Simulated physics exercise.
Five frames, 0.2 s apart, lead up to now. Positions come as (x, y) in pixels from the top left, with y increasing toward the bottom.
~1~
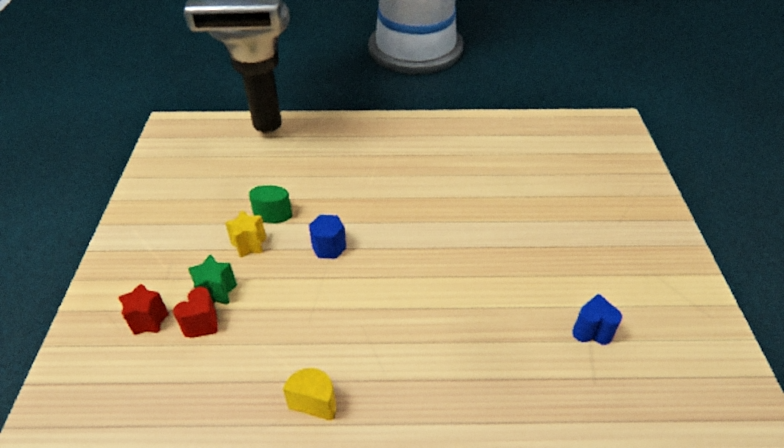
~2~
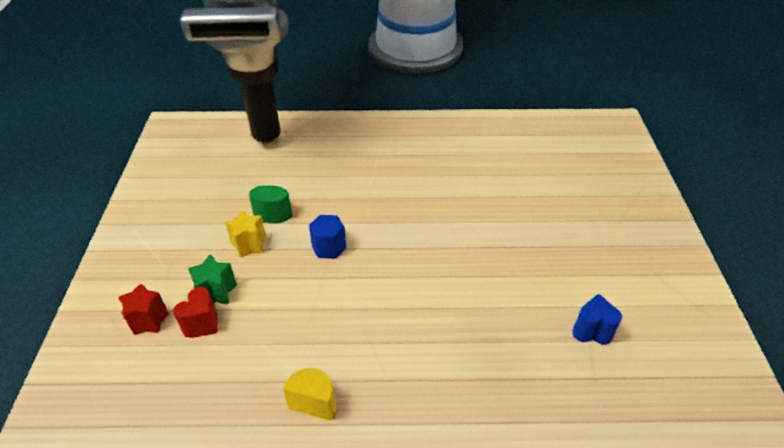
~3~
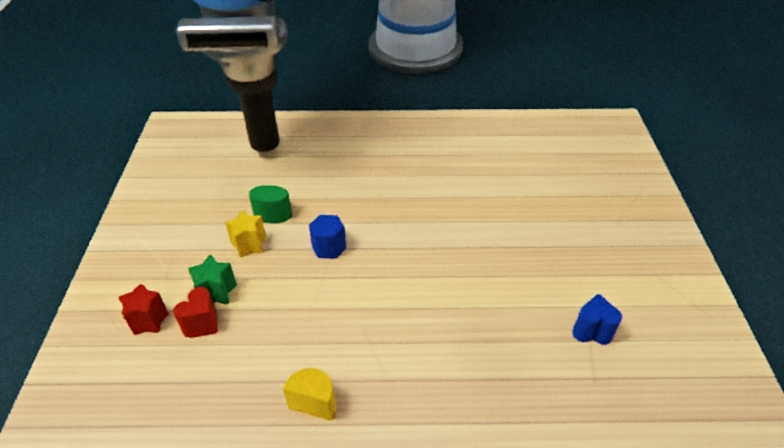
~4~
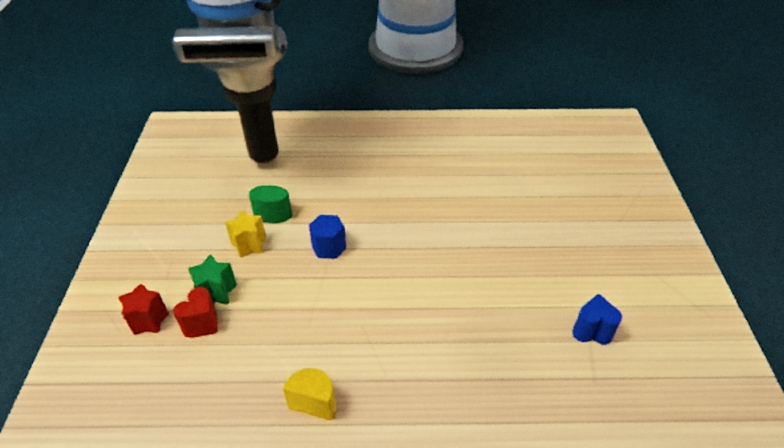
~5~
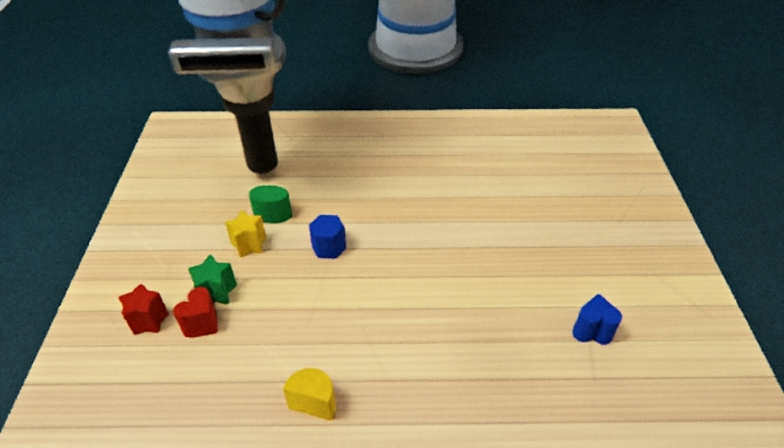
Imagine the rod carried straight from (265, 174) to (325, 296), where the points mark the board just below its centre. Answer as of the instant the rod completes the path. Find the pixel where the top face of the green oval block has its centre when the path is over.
Answer: (270, 247).
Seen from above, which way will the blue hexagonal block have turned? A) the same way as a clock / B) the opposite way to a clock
I'll go with B - the opposite way to a clock.
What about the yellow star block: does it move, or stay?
The block in question is displaced by the end.
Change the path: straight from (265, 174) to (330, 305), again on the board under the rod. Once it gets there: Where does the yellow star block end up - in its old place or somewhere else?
Here's my answer: The yellow star block gets displaced.
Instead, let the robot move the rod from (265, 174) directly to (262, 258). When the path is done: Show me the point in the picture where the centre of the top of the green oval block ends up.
Located at (289, 228).
On the path given first. One third of the way, rod (280, 201); green oval block (271, 209), turned 15° clockwise.
Two thirds of the way, rod (300, 242); yellow star block (241, 230), turned 55° clockwise; green oval block (271, 246), turned 75° clockwise; blue hexagonal block (332, 228), turned 30° anticlockwise.
At the end, rod (324, 287); green star block still; yellow star block (241, 230), turned 55° clockwise; green oval block (270, 247), turned 75° clockwise; blue hexagonal block (339, 232), turned 60° anticlockwise.
